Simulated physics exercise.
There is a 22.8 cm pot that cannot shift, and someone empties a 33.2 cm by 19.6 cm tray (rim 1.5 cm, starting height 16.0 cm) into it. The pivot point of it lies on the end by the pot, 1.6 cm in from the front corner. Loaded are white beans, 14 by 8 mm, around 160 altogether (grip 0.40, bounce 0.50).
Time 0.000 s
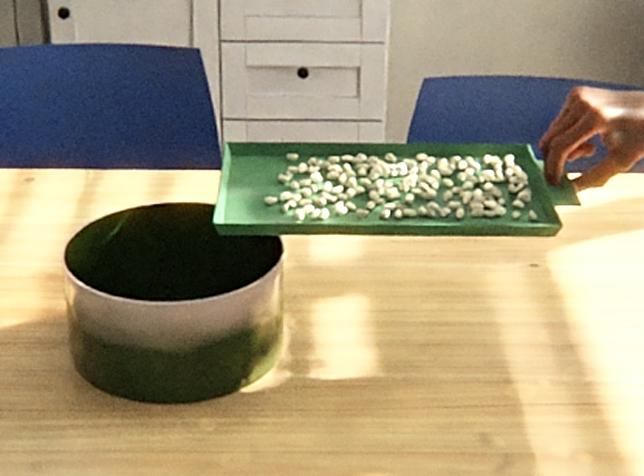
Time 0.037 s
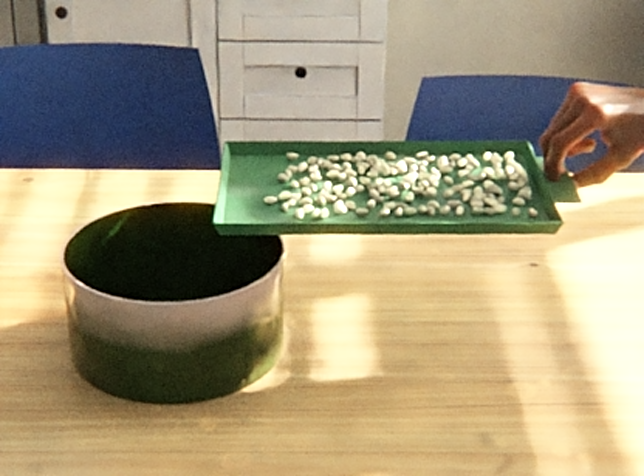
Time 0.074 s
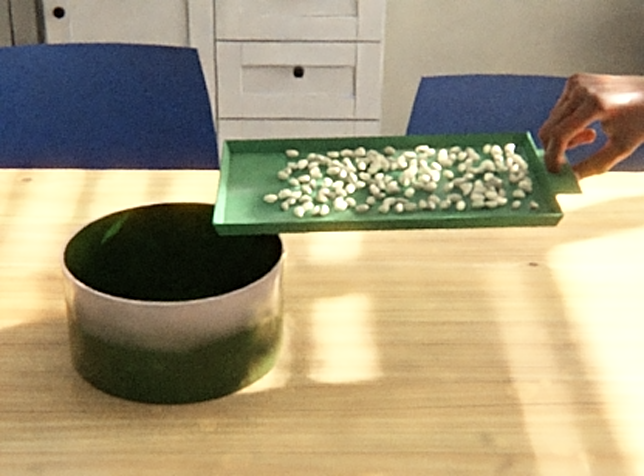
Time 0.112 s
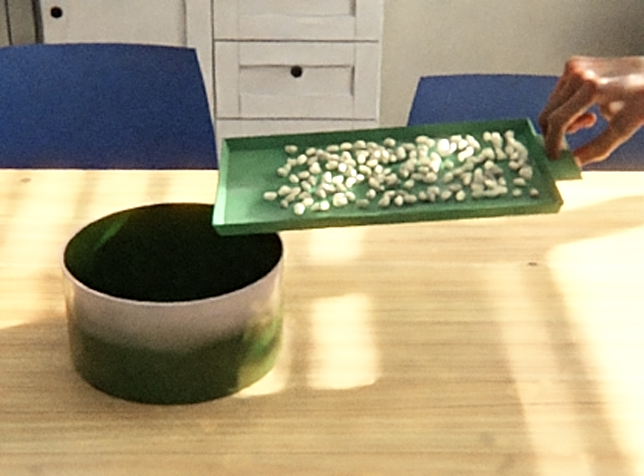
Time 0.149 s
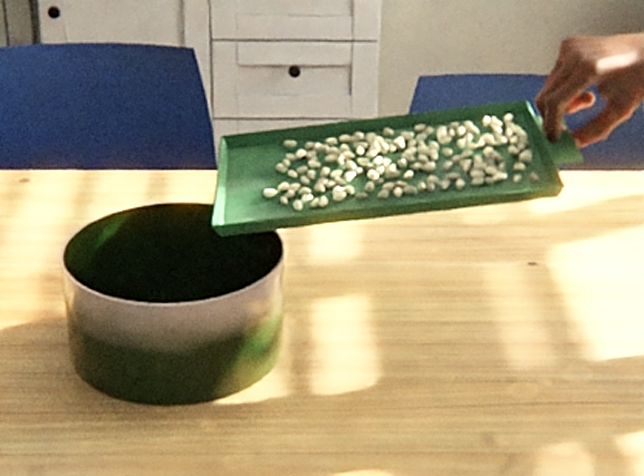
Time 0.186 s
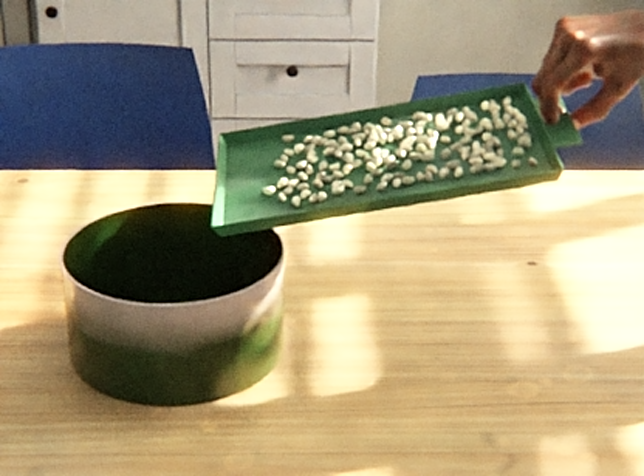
A green tray scattered with white beans is held by a hand at its right end above a pale wooden table, seen from slightly above in patchy sunlight. Its left end sits over the rim of a round pot, dark green inside with a white-and-green outside, before blue chairs and white drawers. The hand raises the right end into a gentle leftward slope, while the beans barely shift on the tray.
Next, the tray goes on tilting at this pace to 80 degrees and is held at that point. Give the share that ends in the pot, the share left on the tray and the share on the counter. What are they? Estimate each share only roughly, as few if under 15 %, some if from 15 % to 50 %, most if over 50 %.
Roughly: Pot most, tray few, counter few.
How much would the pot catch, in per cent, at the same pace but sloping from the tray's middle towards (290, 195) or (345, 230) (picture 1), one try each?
The share comes to roughly 85 in a hundred, then roughly 30 in a hundred.
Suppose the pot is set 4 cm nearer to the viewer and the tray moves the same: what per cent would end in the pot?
In that setup it would come to near 100 per cent.
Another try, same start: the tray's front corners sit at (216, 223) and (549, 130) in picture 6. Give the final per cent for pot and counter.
That works out as pot 95 and counter 5.
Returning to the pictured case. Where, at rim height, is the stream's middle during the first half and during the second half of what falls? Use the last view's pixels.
Early half: About (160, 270); late half: (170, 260).
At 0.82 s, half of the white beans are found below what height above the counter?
The halfway line is at about 16 cm.
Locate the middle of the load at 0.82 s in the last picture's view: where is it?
Near pixel (179, 224).
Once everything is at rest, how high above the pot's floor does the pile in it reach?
Some 2.0 cm above the floor.
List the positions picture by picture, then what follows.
In the first picture, tray tilt 0 degrees, front corners at (220, 220) and (556, 223); middle of the pieces at (409, 185); pot at (174, 248).
In the second picture, tray tilt 1 degrees, front corners at (220, 220) and (557, 220); middle of the pieces at (409, 183).
In the third picture, tray tilt 2 degrees, front corners at (220, 221) and (558, 212); middle of the pieces at (409, 178).
In the fourth picture, tray tilt 5 degrees, front corners at (219, 221) and (558, 199), lowest corner left front; middle of the pieces at (409, 170).
In the fifth picture, tray tilt 8 degrees, front corners at (218, 222) and (558, 183), lowest corner left front; middle of the pieces at (408, 159).
In the sixth picture, tray tilt 11 degrees, front corners at (218, 223) and (556, 167), lowest corner left front; middle of the pieces at (407, 149); pot at (173, 249). The tray's pace is about 90 degrees a second.
Then, at 0.56 s, tilt 44 degrees; the tray holds 100 %, the pot 0 %.
After 0.82 s, tilt 67 degrees; the tray holds 40 %, the pot 30 %.
After 1.18 s, tilt 80 degrees; the tray holds 5 %, the pot 95 %.
At rest (2.3 s), pot 100 %, tray 0 %, counter 0 %.
